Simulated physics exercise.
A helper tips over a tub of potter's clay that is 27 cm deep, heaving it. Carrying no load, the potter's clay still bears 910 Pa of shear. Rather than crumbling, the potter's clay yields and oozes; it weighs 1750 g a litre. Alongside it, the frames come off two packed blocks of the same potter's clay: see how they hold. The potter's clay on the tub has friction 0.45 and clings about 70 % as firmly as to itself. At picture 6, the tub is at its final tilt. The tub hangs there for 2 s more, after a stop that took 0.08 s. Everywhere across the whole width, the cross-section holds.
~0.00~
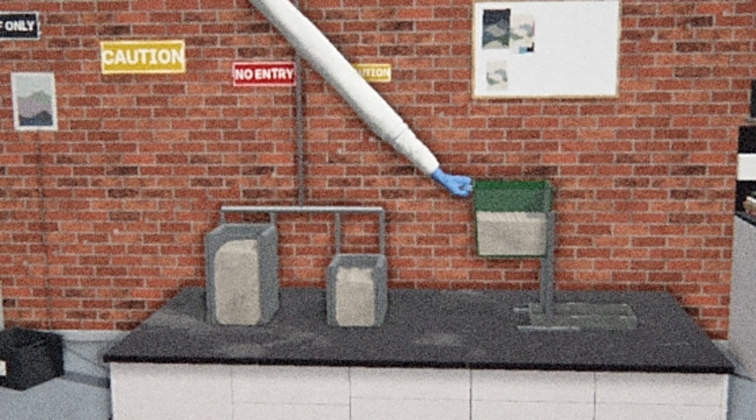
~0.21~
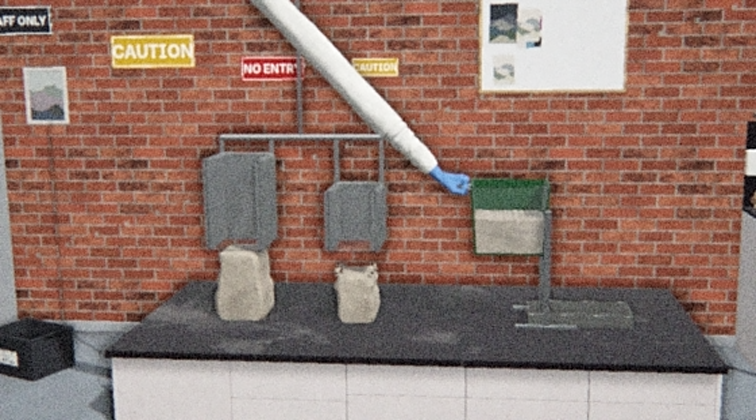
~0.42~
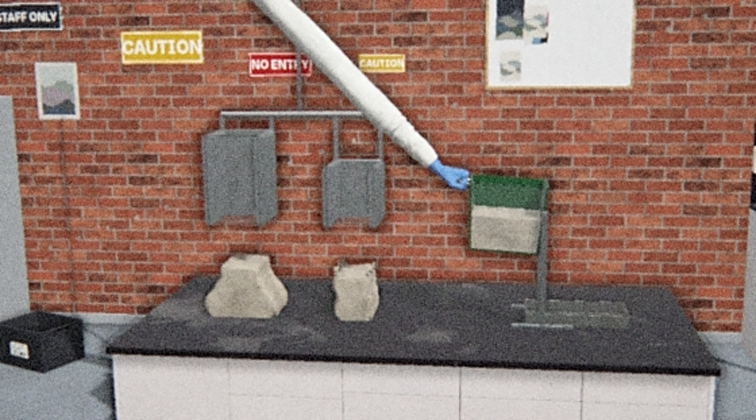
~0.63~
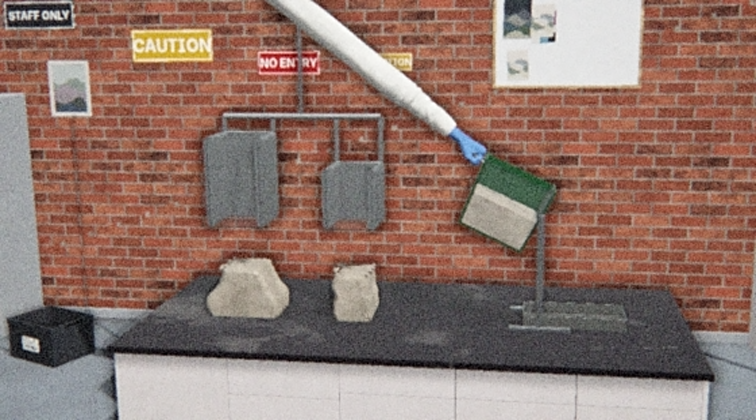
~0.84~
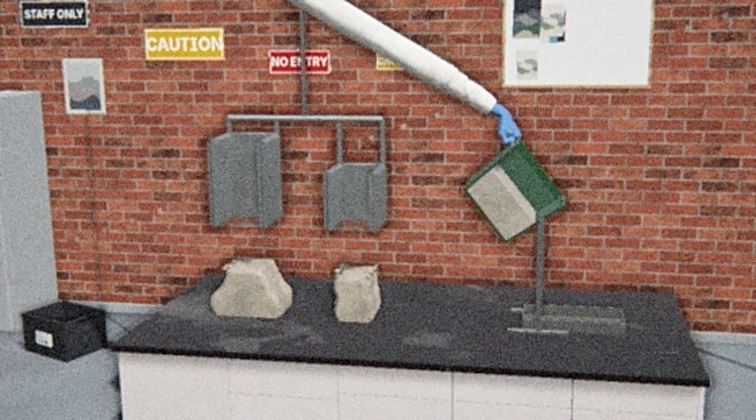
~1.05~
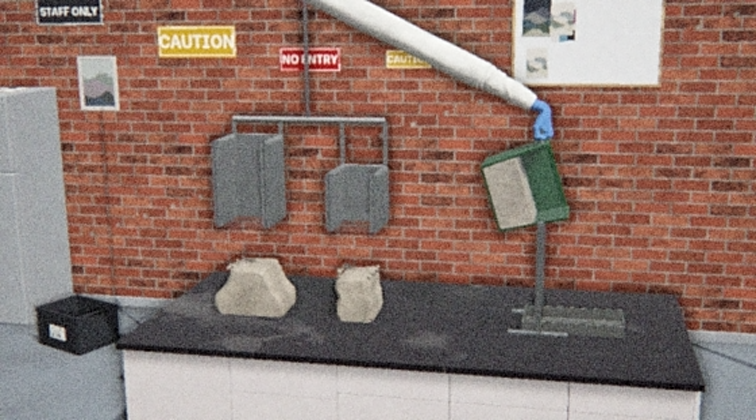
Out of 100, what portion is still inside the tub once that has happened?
I would say roughly 100 per cent remains in the tub.
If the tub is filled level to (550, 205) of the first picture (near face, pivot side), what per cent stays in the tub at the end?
That works out near 100 %.
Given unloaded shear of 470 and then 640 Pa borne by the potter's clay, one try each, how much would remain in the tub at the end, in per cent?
About 100 % first, about 100 % second.
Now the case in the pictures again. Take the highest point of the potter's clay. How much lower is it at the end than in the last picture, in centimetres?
The top ends up some 0 cm below its level in the last picture.
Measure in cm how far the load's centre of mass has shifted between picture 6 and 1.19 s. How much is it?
The change is near 0 cm.
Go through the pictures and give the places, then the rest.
In the first picture, handle-side rim at (475, 188), tilt 0 degrees; highest point of the potter's clay at (490, 221); test blocks 31 cm, 20 cm high (left to right).
In the second picture, handle-side rim at (473, 186), tilt 0 degrees; highest point of the potter's clay at (488, 219); test blocks 29 cm, 20 cm high (left to right).
In the third picture, handle-side rim at (472, 182), tilt 4 degrees; highest point of the potter's clay at (475, 215); test blocks 22 cm, 20 cm high (left to right).
In the fourth picture, handle-side rim at (487, 161), tilt 26 degrees; highest point of the potter's clay at (478, 193); test blocks 21 cm, 20 cm high (left to right).
In the fifth picture, handle-side rim at (518, 147), tilt 52 degrees; highest point of the potter's clay at (494, 171); test blocks 21 cm, 20 cm high (left to right).
In the sixth picture, handle-side rim at (547, 147), tilt 73 degrees; highest point of the potter's clay at (514, 160); test blocks 21 cm, 20 cm high (left to right).
By 1.19 s, the tub is at 73 degrees and holds 100 %.
By 1.36 s, the tub is at 73 degrees and holds 100 %.
By 1.53 s, the tub is at 73 degrees and holds 100 %.
By 1.70 s, the tub is at 73 degrees and holds 100 %.
By 3.05 s, at the end, the tub is at 73 degrees and holds 100 %.
